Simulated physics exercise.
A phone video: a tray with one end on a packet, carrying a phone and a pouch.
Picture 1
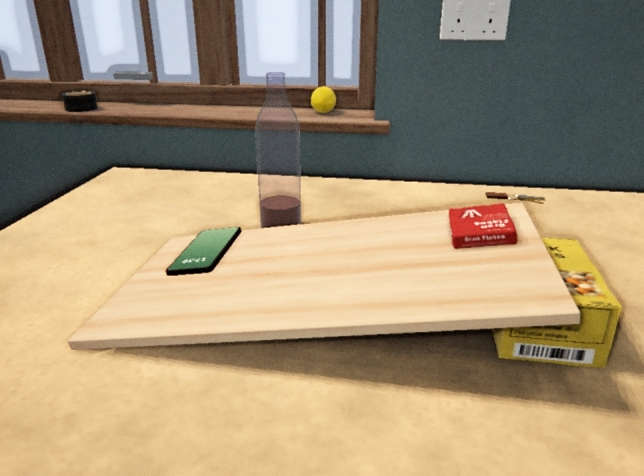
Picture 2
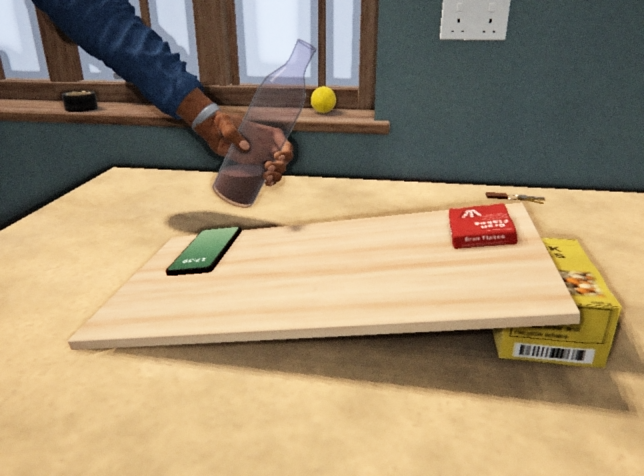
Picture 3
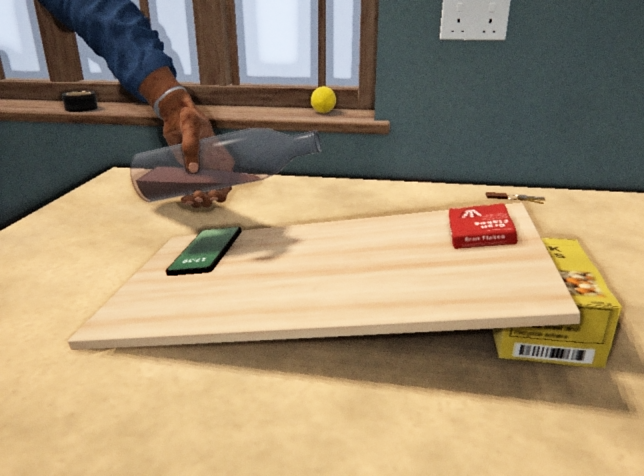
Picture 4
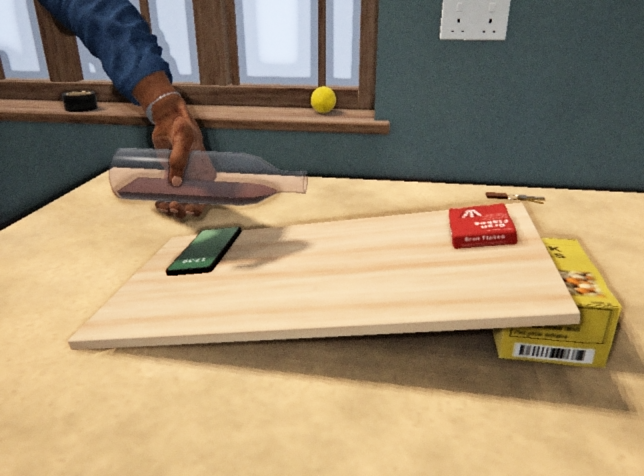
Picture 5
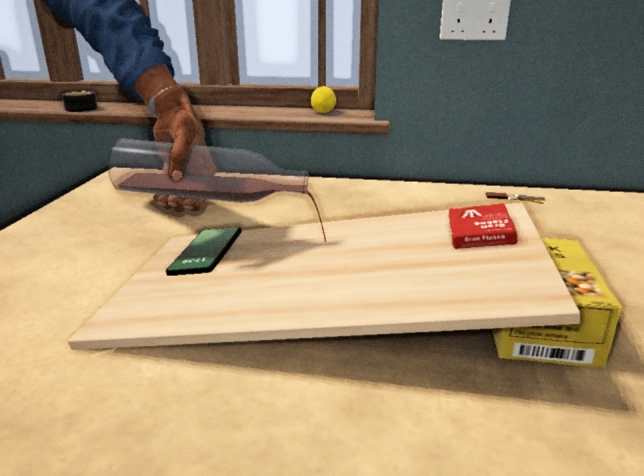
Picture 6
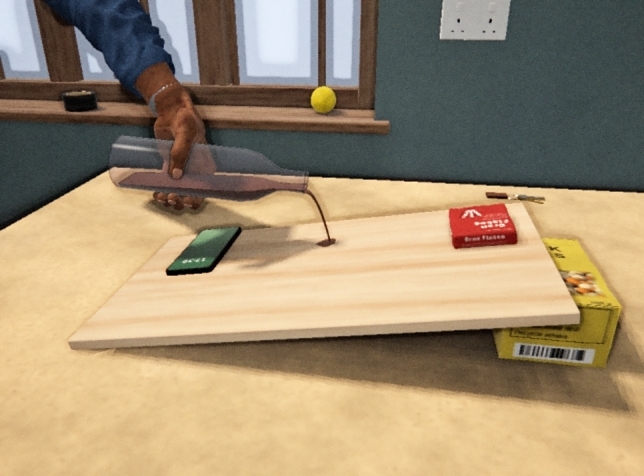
A hand lifts a bottle, tilts it sideways and pours dark liquid onto a sloping wooden board.
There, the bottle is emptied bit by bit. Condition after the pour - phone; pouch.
Phone: Wet, pouch: Dry.
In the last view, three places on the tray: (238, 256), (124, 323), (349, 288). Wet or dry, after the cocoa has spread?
First one got to; second one left alone; third one left alone.
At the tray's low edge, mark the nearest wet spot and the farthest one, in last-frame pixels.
The wet stretch goes from (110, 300) to (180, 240).
Soon after, it runs down to the left; the phone is dry; the pouch is dry.
Later, it runs down to the left and off the end; the phone is wet; the pouch is dry.
In the end, it runs down to the left and off the end; the phone is wet; the pouch is dry.
